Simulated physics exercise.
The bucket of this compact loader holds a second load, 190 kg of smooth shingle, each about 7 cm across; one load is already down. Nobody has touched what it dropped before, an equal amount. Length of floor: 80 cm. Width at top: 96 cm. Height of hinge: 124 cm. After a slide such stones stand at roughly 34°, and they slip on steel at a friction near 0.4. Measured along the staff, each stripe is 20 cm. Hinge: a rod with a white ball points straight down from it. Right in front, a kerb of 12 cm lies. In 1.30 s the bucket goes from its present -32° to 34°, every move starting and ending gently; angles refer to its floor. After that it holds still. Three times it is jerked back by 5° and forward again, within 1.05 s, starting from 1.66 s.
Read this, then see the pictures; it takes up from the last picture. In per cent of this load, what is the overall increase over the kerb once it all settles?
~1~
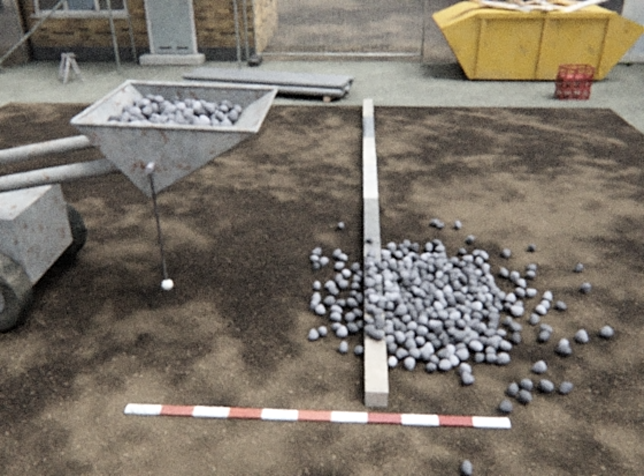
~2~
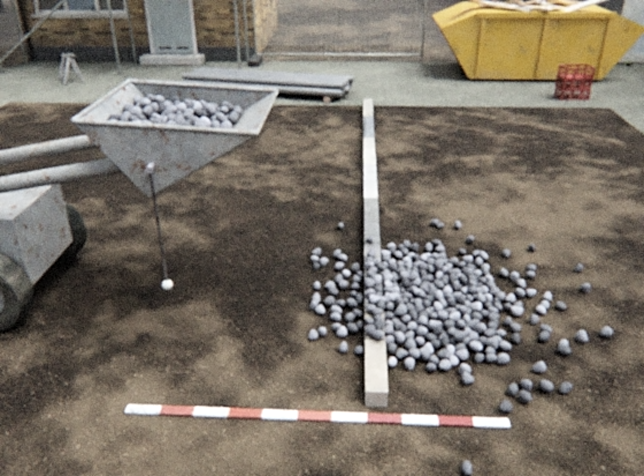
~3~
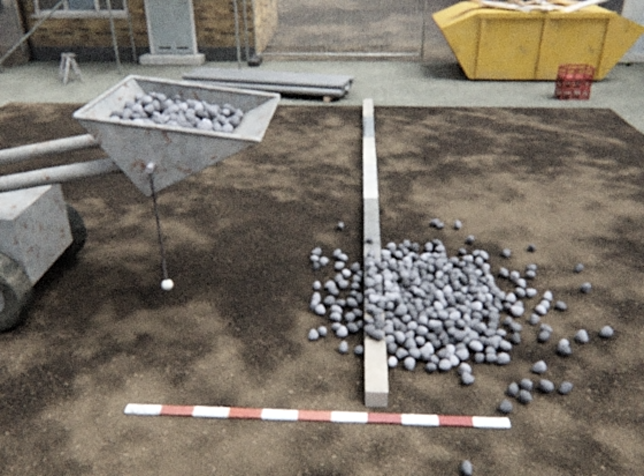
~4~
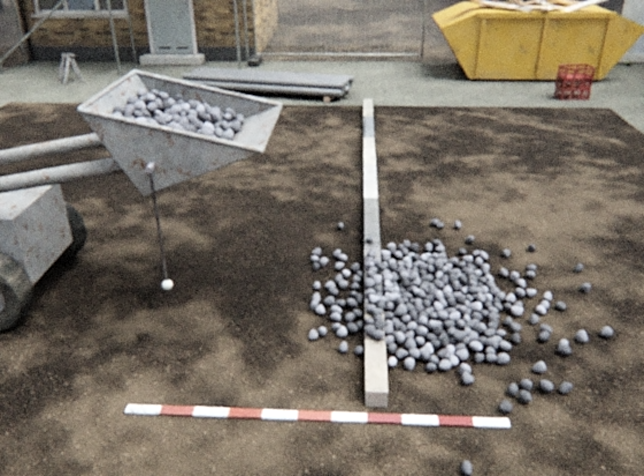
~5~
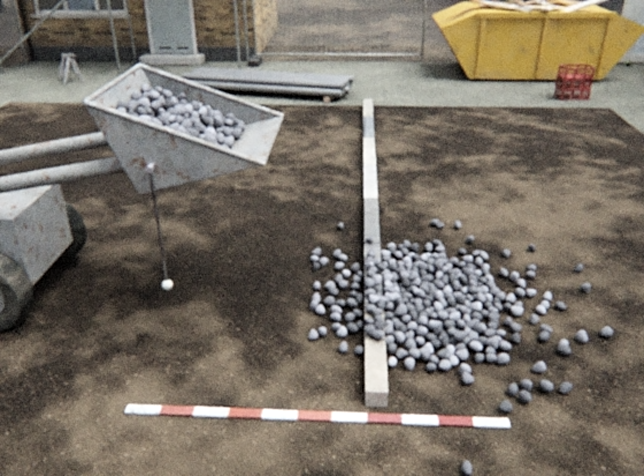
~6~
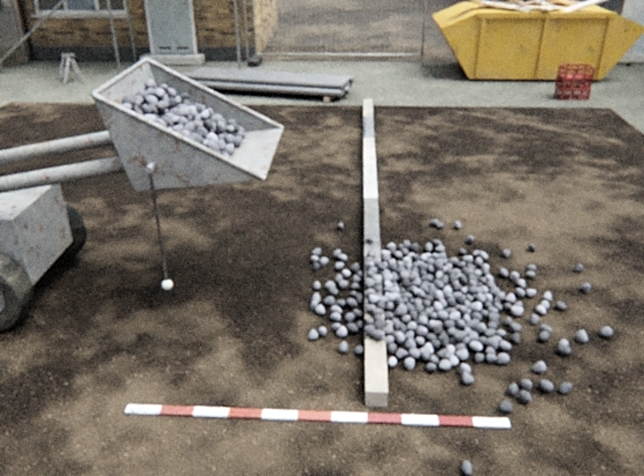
3 out of 100, about.
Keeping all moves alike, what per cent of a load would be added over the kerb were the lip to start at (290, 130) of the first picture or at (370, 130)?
Around 15 percent, then around 95 percent.
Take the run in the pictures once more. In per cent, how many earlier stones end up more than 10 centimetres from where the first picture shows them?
I'd put it at about 5 per cent.
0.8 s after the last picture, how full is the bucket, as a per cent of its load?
Reading: Near 60 % of the load.
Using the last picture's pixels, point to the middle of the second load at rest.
Centre at roughly (327, 291).
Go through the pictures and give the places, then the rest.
Lip at (256, 131), floor tilted -32°, highest stones at (154, 106). The earlier load is highest near (376, 299), 17 cm above ground level, 16 % on this side of the kerb, 84 % over the kerb, in the first picture.
The bucket is at -31°, its lip at (257, 134); the top of the load is at (155, 105), in the second picture.
The bucket is at -27°, its lip at (259, 140); the top of the load is at (149, 104), in the third picture.
Lip at (262, 151), floor tilted -21°, highest stones at (147, 100), in the fourth picture.
The bucket is at -14°, its lip at (264, 164); the top of the load is at (151, 97), in the fifth picture.
Lip at (264, 179), floor tilted -7°, highest stones at (155, 94), in the sixth picture.
Then, 0.4 s after the last picture the floor is at 24°; in per cent of one load, 100 in the bucket, 16 on this side of the kerb, 84 over the kerb; the foremost stones are at (601, 304).
Then, 0.8 s after the last picture the floor is at 34°; in per cent of one load, 60 in the bucket, 56 on this side of the kerb, 84 over the kerb; the foremost stones are at (601, 304).
Then, 2.6 s after the last picture the floor is at 34°; in per cent of one load, 0 in the bucket, 113 on this side of the kerb, 87 over the kerb; the foremost stones are at (601, 304).
Then, 5.1 s after the last picture the floor is at 34°; in per cent of one load, 0 in the bucket, 113 on this side of the kerb, 87 over the kerb; the foremost stones are at (601, 304). Net gain over the kerb, 3.
